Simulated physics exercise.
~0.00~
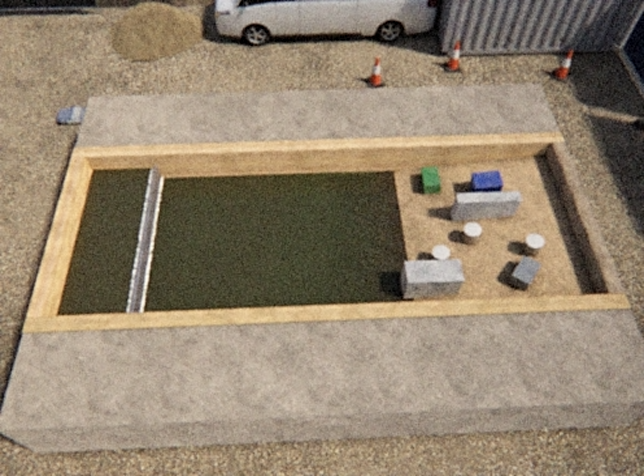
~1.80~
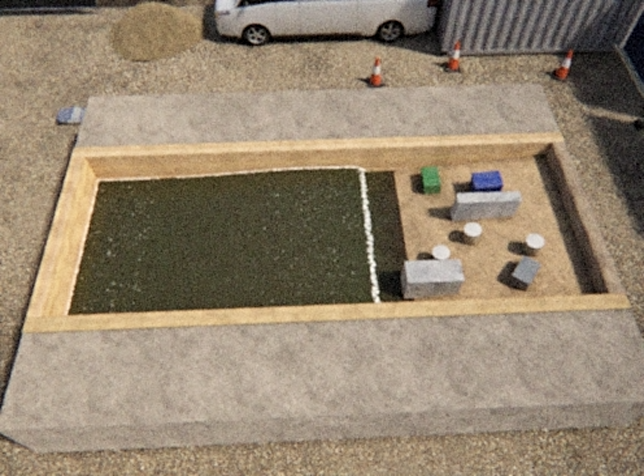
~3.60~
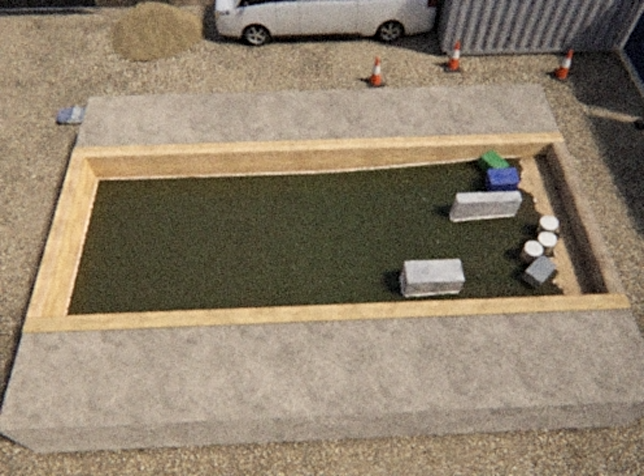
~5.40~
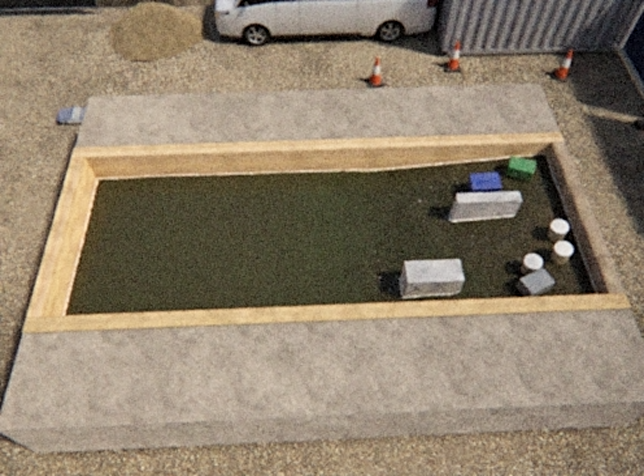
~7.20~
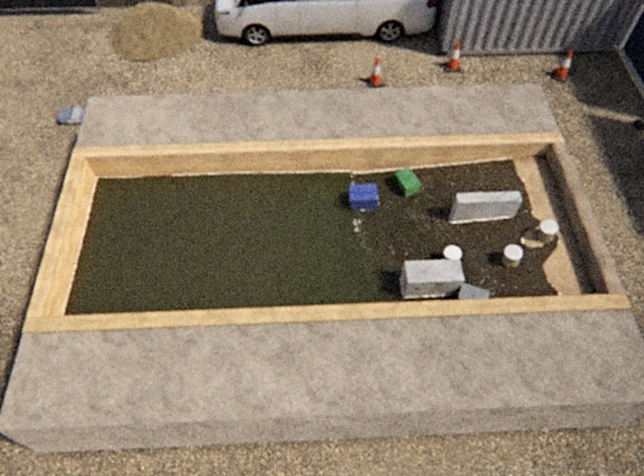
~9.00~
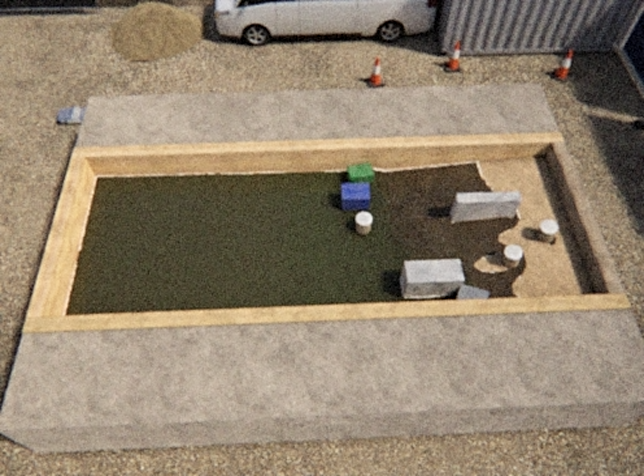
Dark water surges right across the sandy basin, then draws back, carrying several objects left.
